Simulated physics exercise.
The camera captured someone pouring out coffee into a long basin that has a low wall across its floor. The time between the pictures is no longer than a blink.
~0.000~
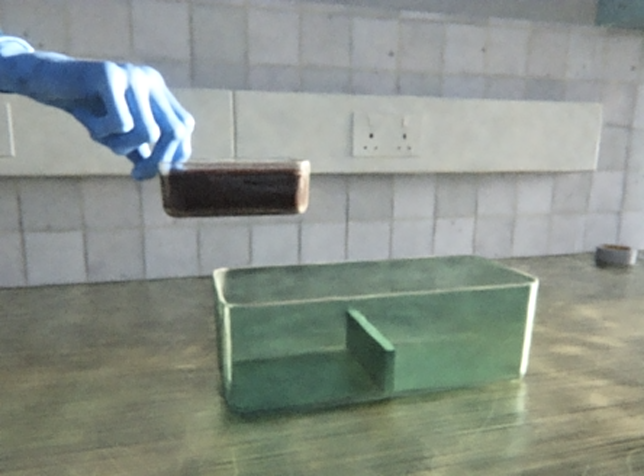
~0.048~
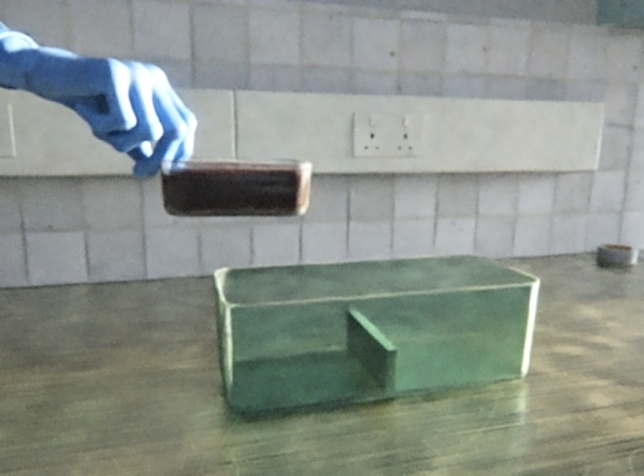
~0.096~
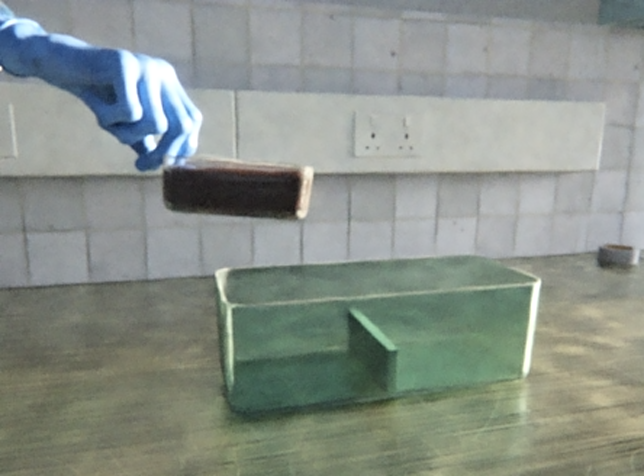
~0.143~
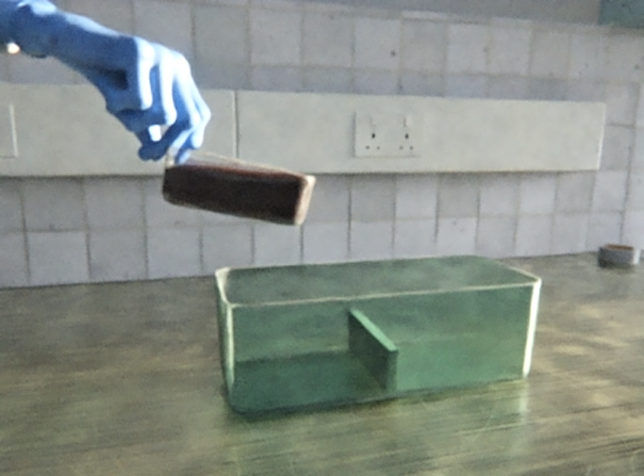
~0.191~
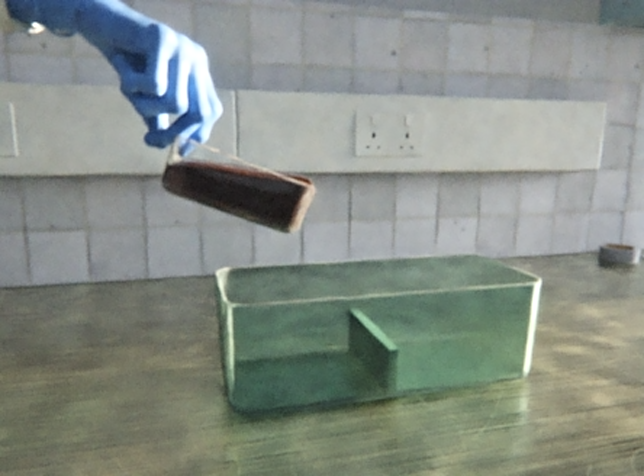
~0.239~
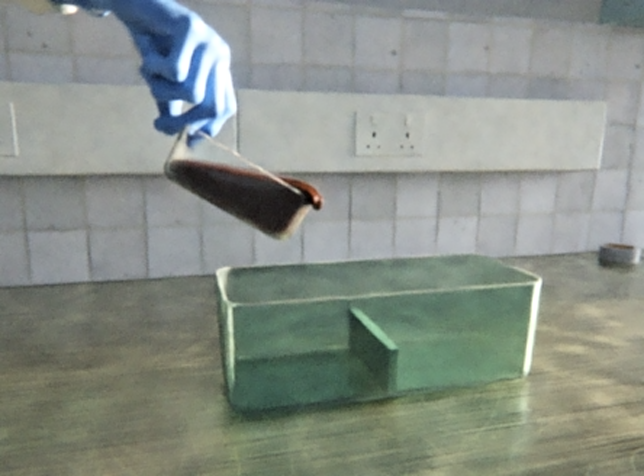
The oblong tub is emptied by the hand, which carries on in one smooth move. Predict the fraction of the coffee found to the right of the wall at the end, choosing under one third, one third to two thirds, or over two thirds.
The share right of the wall is going to stay short of a third.
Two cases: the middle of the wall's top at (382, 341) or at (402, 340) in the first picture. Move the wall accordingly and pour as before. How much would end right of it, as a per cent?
15 per cent, then 15 per cent, roughly.
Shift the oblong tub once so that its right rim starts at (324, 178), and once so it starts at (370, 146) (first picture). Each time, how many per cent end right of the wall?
In turn 35 % and 85 %.
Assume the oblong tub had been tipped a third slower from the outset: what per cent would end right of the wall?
I'd say close to 10 %.
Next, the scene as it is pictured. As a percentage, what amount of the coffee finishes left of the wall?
Close to 90 in a hundred.
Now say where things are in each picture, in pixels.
In the first picture, tilt 0°; pouring edge (300, 162); surface from (163, 169) to (296, 168); the long basin's rim runs from (217, 288) to (506, 269); the wall's top is at (368, 329).
In the second picture, tilt 1°; pouring edge (301, 164); surface from (165, 168) to (298, 169).
In the third picture, tilt 6°; pouring edge (303, 169); surface from (167, 166) to (299, 171).
In the fourth picture, tilt 12°; pouring edge (304, 177); surface from (169, 164) to (302, 174).
In the fifth picture, tilt 21°; pouring edge (305, 187); surface from (170, 162) to (301, 180); 4 per cent is over the edge.
In the sixth picture, tilt 32°; pouring edge (303, 199); surface from (168, 160) to (291, 183); 10 per cent is over the edge.
A moment on, the oblong tub is tipped on its side and 7 per cent is still to pour, 65 is left of the wall and 0 right of it.
Next, the oblong tub is tipped right over and 2 per cent is still to pour, 89 is left of the wall and 1 right of it.
Then the oblong tub is tipped right over and 0 per cent is still to pour, 92 is left of the wall and 2 right of it.
Later the oblong tub is tipped right over and 0 per cent is still to pour, 92 is left of the wall and 2 right of it.
At rest 92 per cent lies left of the wall, 2 right of it and 6 outside.
